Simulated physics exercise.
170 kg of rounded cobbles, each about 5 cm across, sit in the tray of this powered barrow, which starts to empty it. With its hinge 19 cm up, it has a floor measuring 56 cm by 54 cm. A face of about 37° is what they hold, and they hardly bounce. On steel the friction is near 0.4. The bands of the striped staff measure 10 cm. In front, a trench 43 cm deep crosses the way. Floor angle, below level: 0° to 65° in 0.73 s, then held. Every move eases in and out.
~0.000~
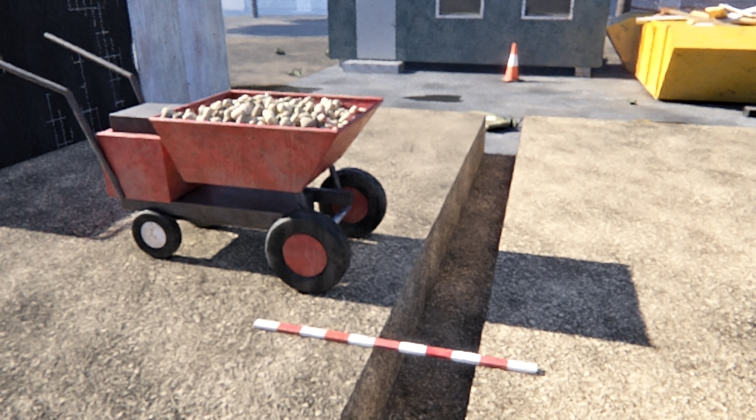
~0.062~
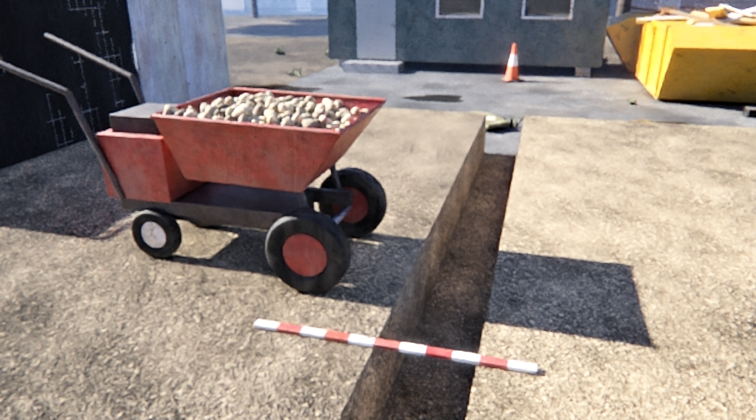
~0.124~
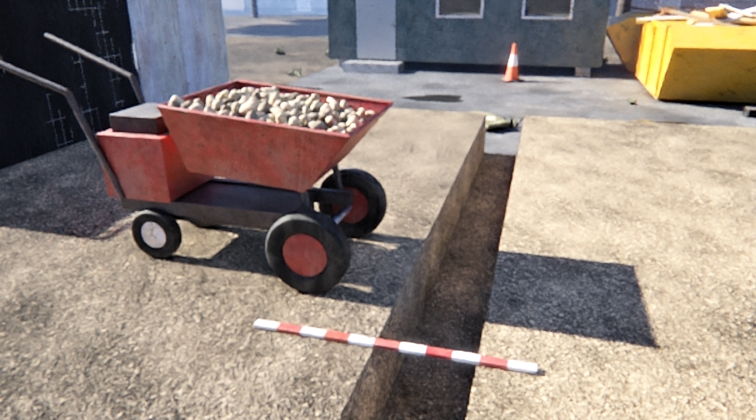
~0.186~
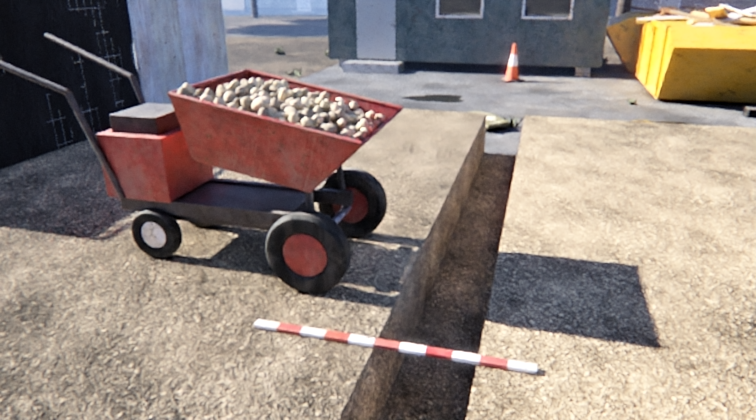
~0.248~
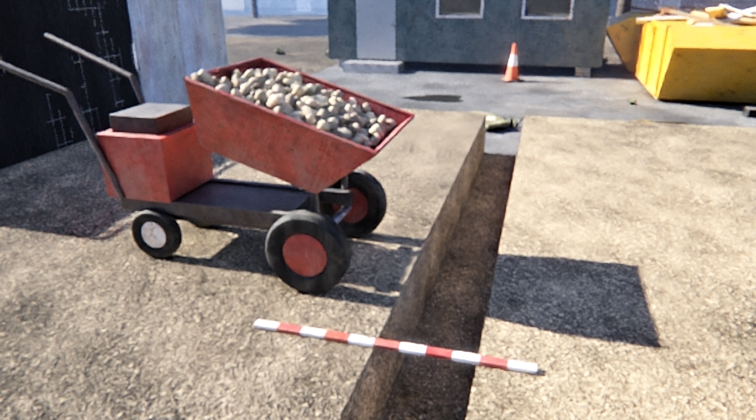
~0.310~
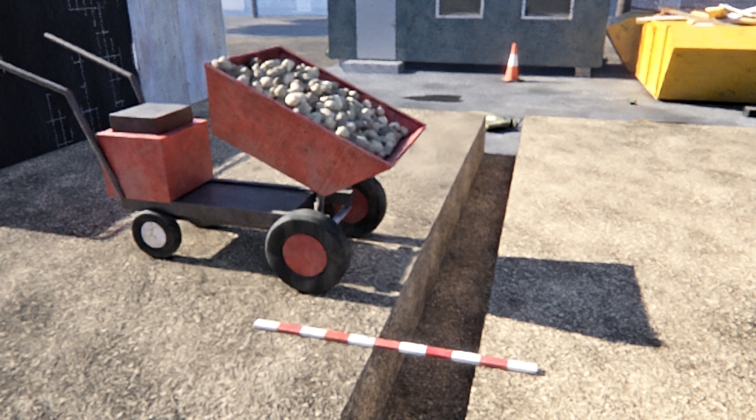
The red tray of a powered barrow tilts steadily down toward the right, carrying its heaped stones.
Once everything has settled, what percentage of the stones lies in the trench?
I would say 45 percent.
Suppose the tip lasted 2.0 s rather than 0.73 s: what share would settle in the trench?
Roughly 65 per cent would.
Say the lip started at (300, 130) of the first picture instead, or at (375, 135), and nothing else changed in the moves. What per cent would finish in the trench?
70 % and 25 %.
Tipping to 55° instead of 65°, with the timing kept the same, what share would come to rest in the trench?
Some 25% would finish there.
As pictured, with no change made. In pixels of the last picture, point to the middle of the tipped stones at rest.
Their middle ends up near (501, 278).
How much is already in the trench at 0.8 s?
Roughly 10 percent of the load.
After 0.6 s the floor is at 55°; 100 % in the tray; the foremost stones are at (433, 203).
After 0.8 s the floor is at 65°; 75 % in the tray, 12 % in the trench, 13 % past the trench; the foremost stones are at (532, 290).
After 1.2 s the floor is at 65°; 35 % in the tray, 18 % in the trench, 46 % past the trench; the foremost stones are at (720, 323).
After 3.1 s the floor is at 65°; 8 % in the tray, 45 % in the trench, 47 % past the trench; the foremost stones are past the picture's edge.
